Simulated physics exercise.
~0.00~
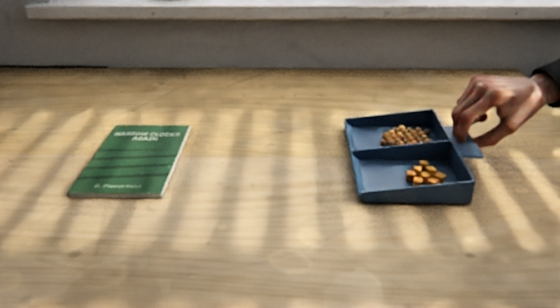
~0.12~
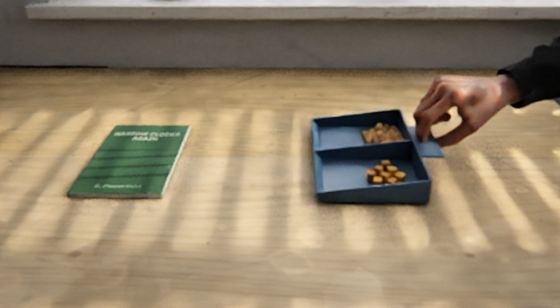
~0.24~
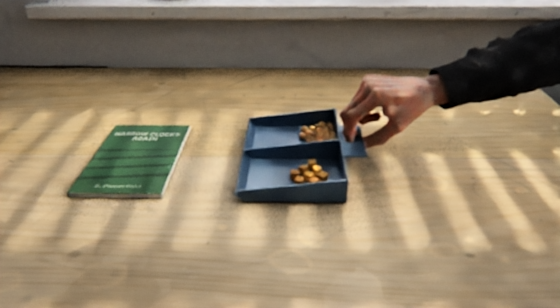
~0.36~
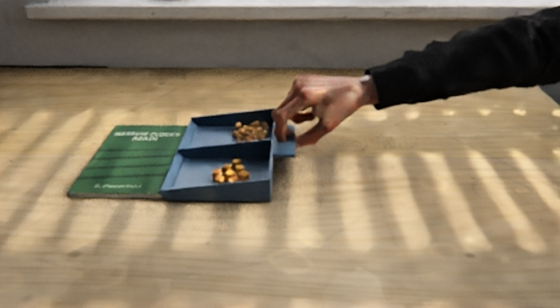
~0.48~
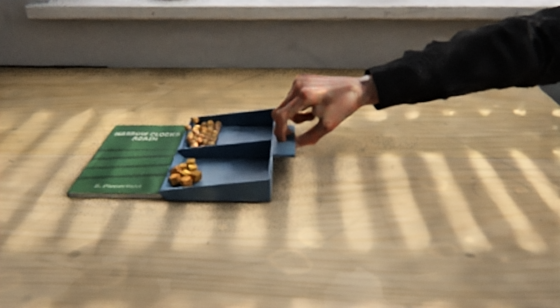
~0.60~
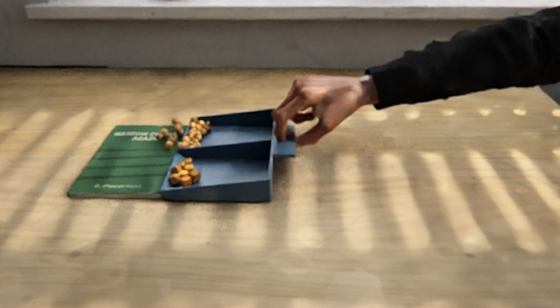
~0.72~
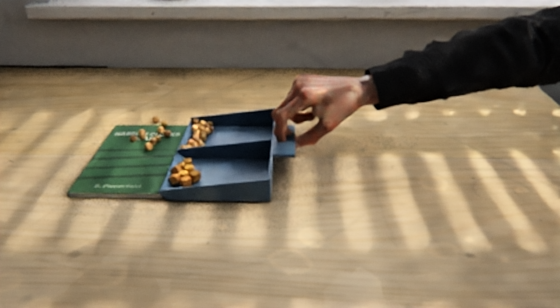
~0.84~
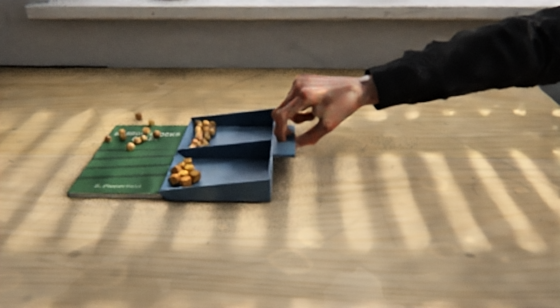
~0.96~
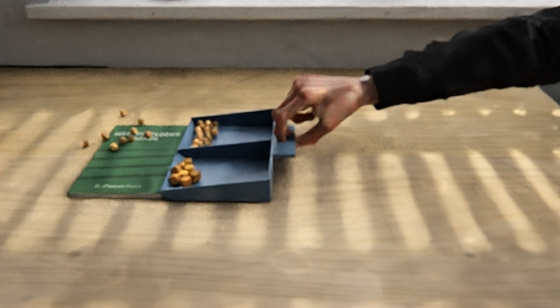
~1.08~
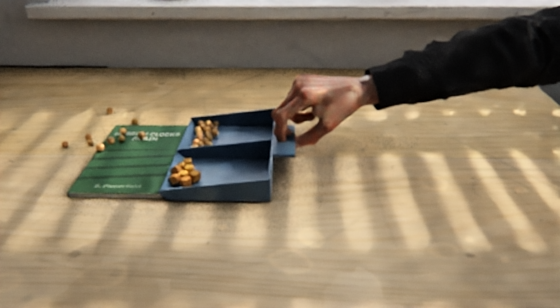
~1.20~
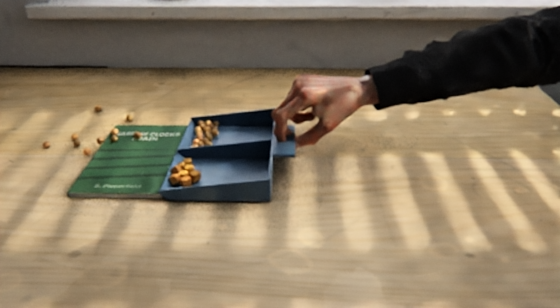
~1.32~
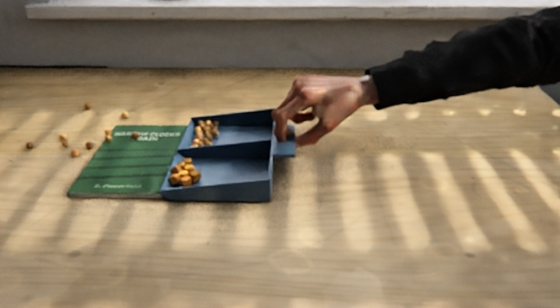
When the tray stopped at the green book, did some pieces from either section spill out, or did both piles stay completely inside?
Some pieces from the far section spilled out over the book and onto the table, while the rest of that pile stayed in the tray. The near pile slid up to the front rim and was all held inside.
